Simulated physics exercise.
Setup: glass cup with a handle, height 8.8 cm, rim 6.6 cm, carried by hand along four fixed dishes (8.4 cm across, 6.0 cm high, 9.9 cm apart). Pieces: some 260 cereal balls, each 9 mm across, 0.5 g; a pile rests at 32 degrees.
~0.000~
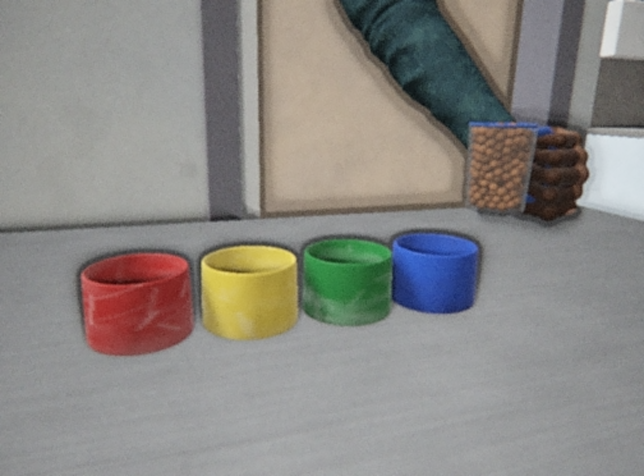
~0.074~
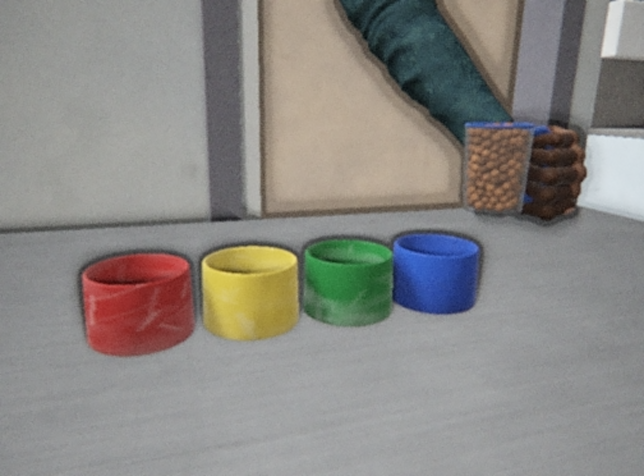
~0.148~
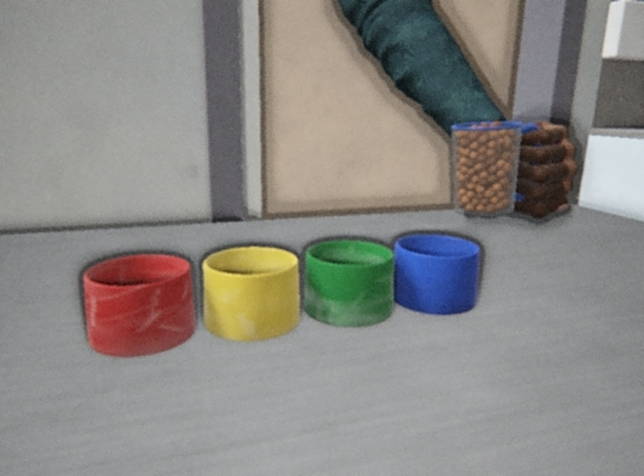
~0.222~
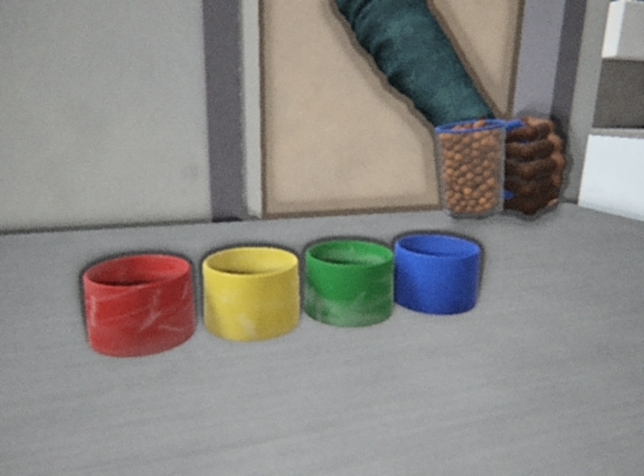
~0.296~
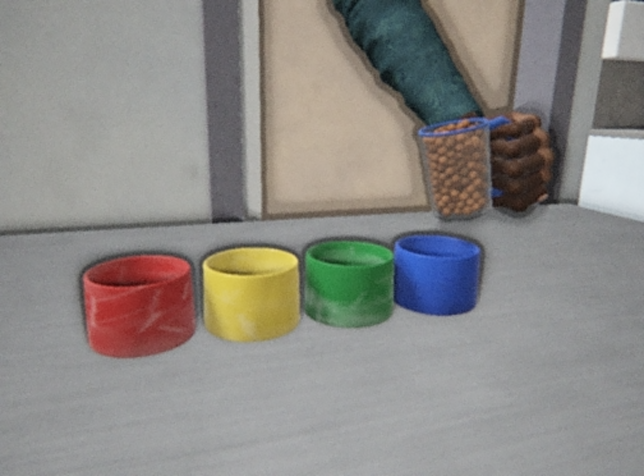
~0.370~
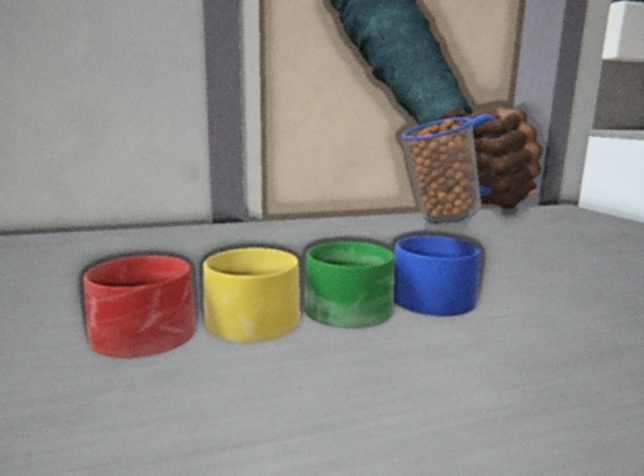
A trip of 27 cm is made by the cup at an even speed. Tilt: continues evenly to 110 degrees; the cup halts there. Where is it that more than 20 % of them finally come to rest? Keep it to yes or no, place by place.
Place by place: Red yes, blue no, green no, yellow no, counter yes.
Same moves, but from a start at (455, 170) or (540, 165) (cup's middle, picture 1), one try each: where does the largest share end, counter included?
The winner: Red; yellow.
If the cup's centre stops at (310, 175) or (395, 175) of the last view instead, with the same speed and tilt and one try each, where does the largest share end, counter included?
Yellow; green.
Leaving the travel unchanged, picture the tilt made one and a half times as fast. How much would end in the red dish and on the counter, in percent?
Shares: Red dish 50, counter 50.
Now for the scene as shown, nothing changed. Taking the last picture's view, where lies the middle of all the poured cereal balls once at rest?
When it all comes to rest, the middle is near (173, 320).
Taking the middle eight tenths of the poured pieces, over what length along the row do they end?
Some 8 centimetres.
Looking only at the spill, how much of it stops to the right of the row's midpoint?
Near 0 percent ends up there.
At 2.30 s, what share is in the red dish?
It works out to some 30 per cent.
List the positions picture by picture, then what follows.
Cup at (499, 167), tilt 0 degrees, lip at (477, 125), moved 0.0 cm; middle of the pieces at (498, 167); blue dish at (435, 245); green dish at (348, 252); yellow dish at (250, 260); red dish at (137, 269), in the first picture.
Cup at (496, 168), tilt 1 degrees, lip at (472, 126), moved 0.5 cm; middle of the pieces at (495, 167), in the second picture.
Cup at (485, 169), tilt 5 degrees, lip at (458, 129), moved 2.0 cm; middle of the pieces at (484, 168), in the third picture.
Cup at (471, 169), tilt 9 degrees, lip at (441, 132), moved 3.6 cm; middle of the pieces at (471, 169), in the fourth picture.
Cup at (458, 170), tilt 13 degrees, lip at (424, 135), moved 5.3 cm; middle of the pieces at (457, 170), in the fifth picture.
Cup at (444, 171), tilt 17 degrees, lip at (407, 139), moved 6.9 cm; middle of the pieces at (443, 171); blue dish at (437, 247); green dish at (350, 255); yellow dish at (252, 263); red dish at (139, 272). The cup turns about 55 degrees a second and travels 22 cm a second, in the sixth picture.
Then, at 1.17 s, tilt 60 degrees; cup holds 100 %.
After 1.70 s, tilt 89 degrees; cup holds 90 %, red 10 %.
Then, at 2.30 s, tilt 110 degrees; cup holds 40 %, red 30 %, yellow 5 %.
By 3.6 s all is still; red 50 %, blue 0 %, green 0 %, yellow 0 %, counter 50 %.
